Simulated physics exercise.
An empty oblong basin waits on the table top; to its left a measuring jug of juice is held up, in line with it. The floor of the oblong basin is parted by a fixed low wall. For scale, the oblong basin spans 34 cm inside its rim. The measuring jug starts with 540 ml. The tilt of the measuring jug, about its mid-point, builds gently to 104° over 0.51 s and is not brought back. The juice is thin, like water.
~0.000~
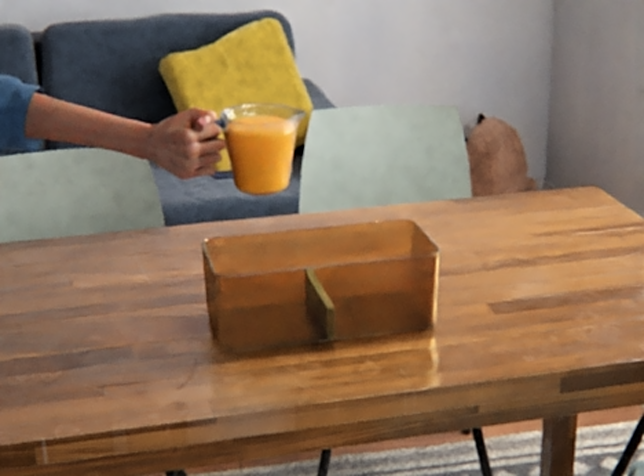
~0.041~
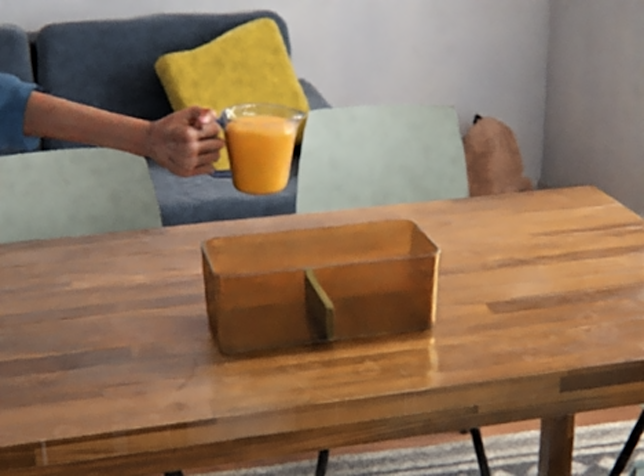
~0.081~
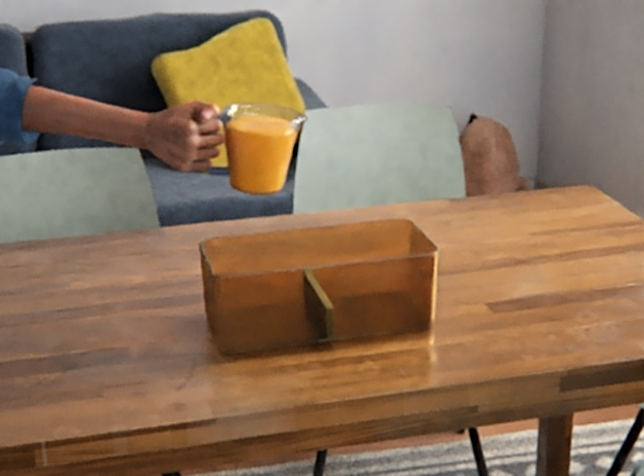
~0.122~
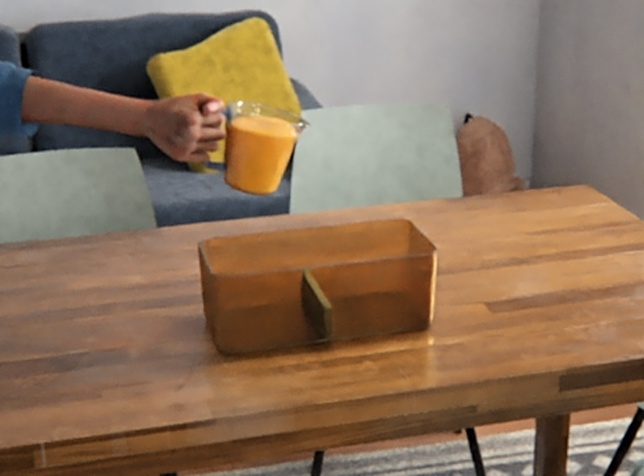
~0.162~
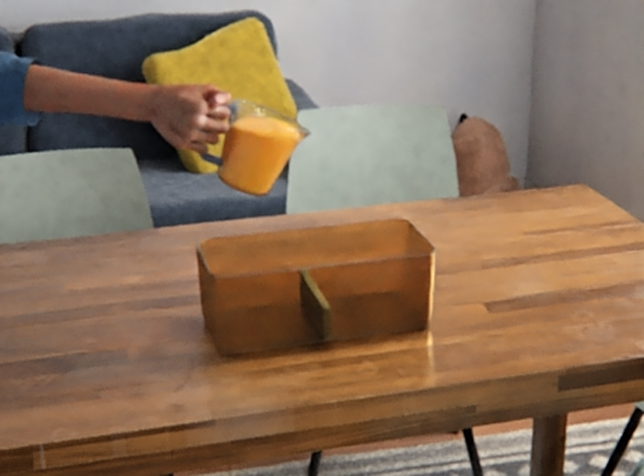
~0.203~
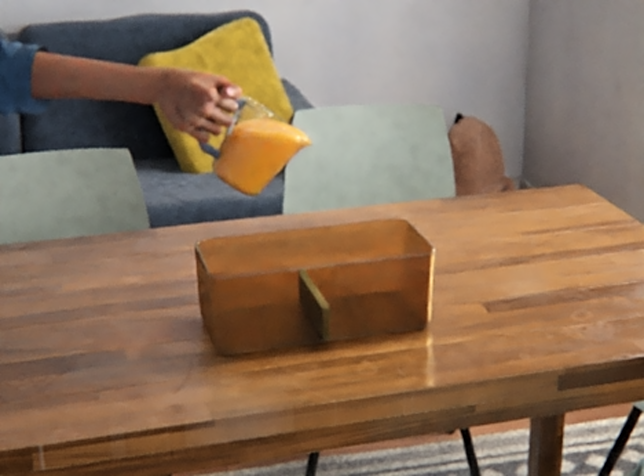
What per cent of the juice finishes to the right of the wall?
The far part has some 92 per cent.
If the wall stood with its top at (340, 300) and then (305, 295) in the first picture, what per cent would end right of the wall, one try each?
In turn about 80 and 90 per cent.
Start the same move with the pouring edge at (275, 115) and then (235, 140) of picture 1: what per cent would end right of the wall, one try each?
In turn about 50 and 5 per cent.
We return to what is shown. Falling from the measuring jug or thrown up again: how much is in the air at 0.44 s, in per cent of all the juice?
Near 36 in a hundred.
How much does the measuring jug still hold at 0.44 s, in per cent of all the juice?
Some 42 per cent.
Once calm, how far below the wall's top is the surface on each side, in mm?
Left about 50 mm, right about 30 mm.
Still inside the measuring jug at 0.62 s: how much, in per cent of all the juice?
Near 7 in a hundred.
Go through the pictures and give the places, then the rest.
It leans 0°; its right rim is at (306, 112); the juice meets the walls at (225, 127) and (294, 122); the oblong basin's rim runs from (208, 259) to (427, 236); the wall's top is at (319, 289), in the first picture.
It leans 2°; its right rim is at (306, 113); the juice meets the walls at (224, 127) and (294, 122), in the second picture.
It leans 6°; its right rim is at (308, 116); the juice meets the walls at (226, 124) and (294, 124), in the third picture.
It leans 14°; its right rim is at (310, 123); the juice meets the walls at (228, 123) and (296, 125), in the fourth picture.
It leans 24°; its right rim is at (312, 132); the juice meets the walls at (230, 126) and (298, 128), in the fifth picture.
It leans 36°; its right rim is at (312, 143); the juice meets the walls at (225, 137) and (309, 138); 1 per cent is over the edge, in the sixth picture.
After 0.44 s the tilt is 100° and 42 per cent is still to pour, 0 is left of the wall and 23 right of it.
After 0.62 s the tilt is 104° and 7 per cent is still to pour, 1 is left of the wall and 75 right of it.
After 0.81 s the tilt is 104° and 0 per cent is still to pour, 3 is left of the wall and 91 right of it.
After 1.01 s the tilt is 104° and 0 per cent is still to pour, 4 is left of the wall and 92 right of it.
In the end 4 per cent lies left of the wall, 92 right of it and 4 outside.
